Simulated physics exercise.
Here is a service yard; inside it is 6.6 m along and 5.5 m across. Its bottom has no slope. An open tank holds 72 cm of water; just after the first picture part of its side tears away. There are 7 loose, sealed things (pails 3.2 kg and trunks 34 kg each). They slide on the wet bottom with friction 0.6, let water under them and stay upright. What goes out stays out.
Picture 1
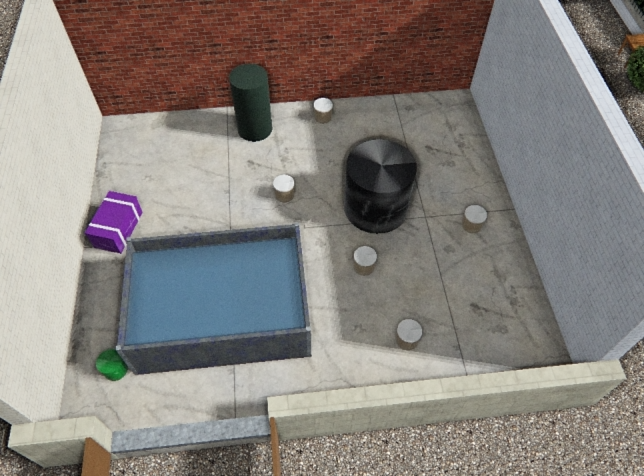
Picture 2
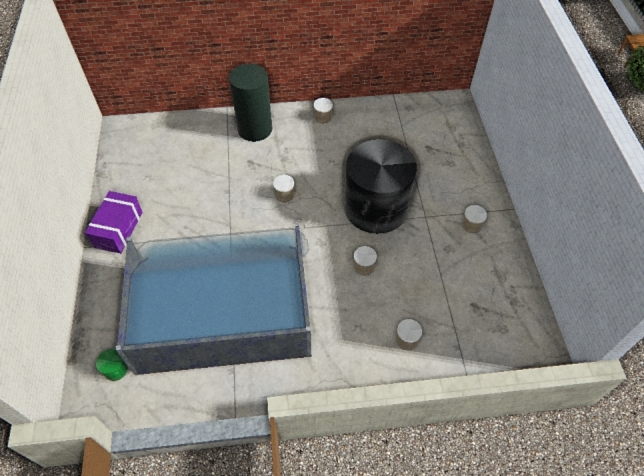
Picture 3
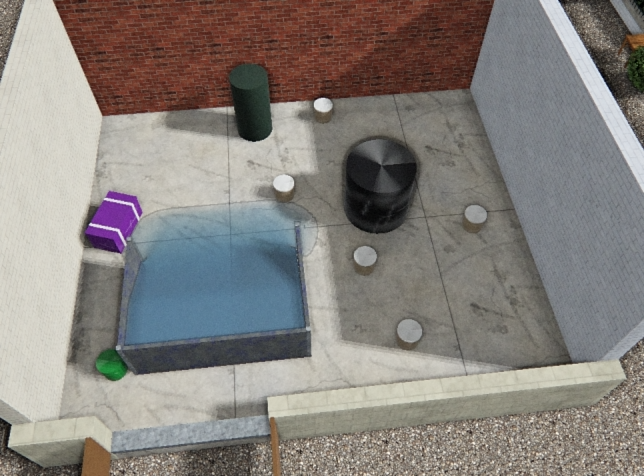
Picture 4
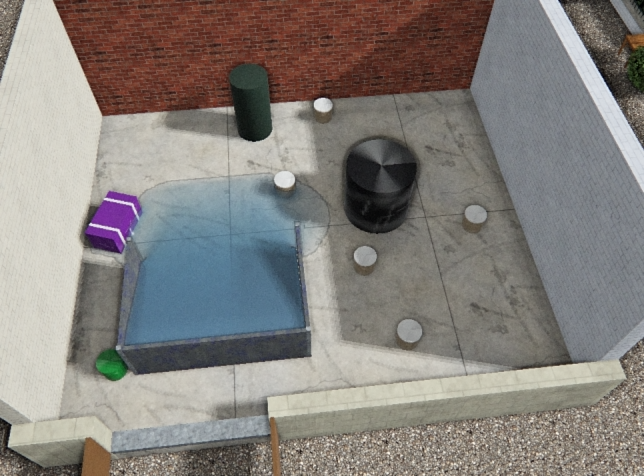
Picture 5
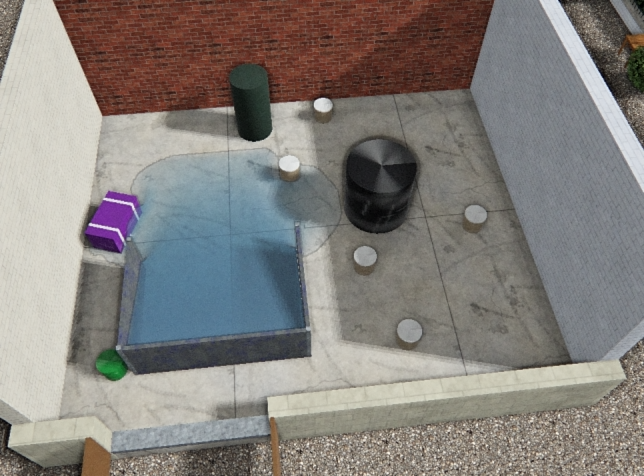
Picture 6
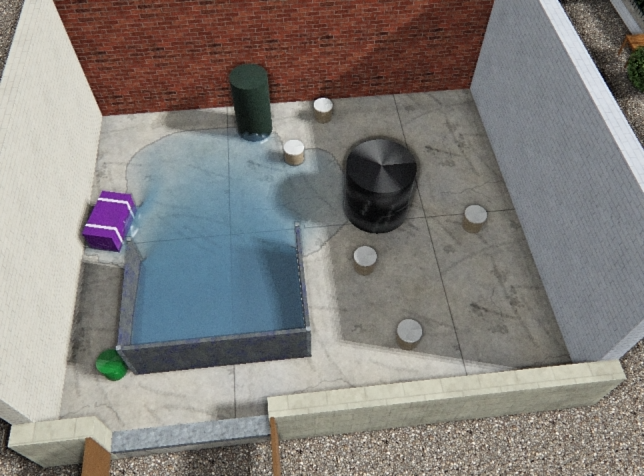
Water spreading from a tank's open far side across a walled yard, shifting a pale pail, then nudging a purple trunk slightly.
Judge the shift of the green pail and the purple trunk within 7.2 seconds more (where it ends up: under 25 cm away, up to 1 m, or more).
Green pail gets carried off, purple trunk ends far away.
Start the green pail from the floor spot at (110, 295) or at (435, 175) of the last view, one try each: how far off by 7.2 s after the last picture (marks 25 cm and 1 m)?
In that order: It travels far; it ends far away.
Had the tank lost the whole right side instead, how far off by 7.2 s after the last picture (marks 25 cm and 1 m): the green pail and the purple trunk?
Then the green pail stays put, the purple trunk stays put.
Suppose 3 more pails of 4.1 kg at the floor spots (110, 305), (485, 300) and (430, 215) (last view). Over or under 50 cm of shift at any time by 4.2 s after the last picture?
In that order: Over, short of it, less.
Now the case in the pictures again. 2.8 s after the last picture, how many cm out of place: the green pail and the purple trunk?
Roughly 0 and 80 cm by then.
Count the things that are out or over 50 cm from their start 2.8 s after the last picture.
I count 3.
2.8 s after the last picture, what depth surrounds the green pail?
Roughly 0 cm.
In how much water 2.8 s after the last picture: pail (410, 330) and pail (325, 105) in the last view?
Roughly 0 and 18 cm.
Then, 0.9 s after the last picture the green pail is near (109, 361), 0.0 m from its start, aground; the purple trunk is near (93, 212), 0.3 m from its start, aground; 0 of 7 are out; 2 afloat.
Then, 2.8 s after the last picture the green pail is near (109, 361), 0.0 m from its start, aground; the purple trunk is near (105, 264), 0.9 m from its start, aground; 0 of 7 are out; 2 afloat.
Then, 4.8 s after the last picture the green pail is near (183, 417), 1.2 m from its start, aground; the purple trunk is near (108, 384), 2.6 m from its start, aground; 0 of 7 are out; 1 afloat.
Then, 7.2 s after the last picture the green pail has gone out; the purple trunk is near (162, 409), 3.1 m from its start, aground; 1 of 7 are out; 5 afloat.
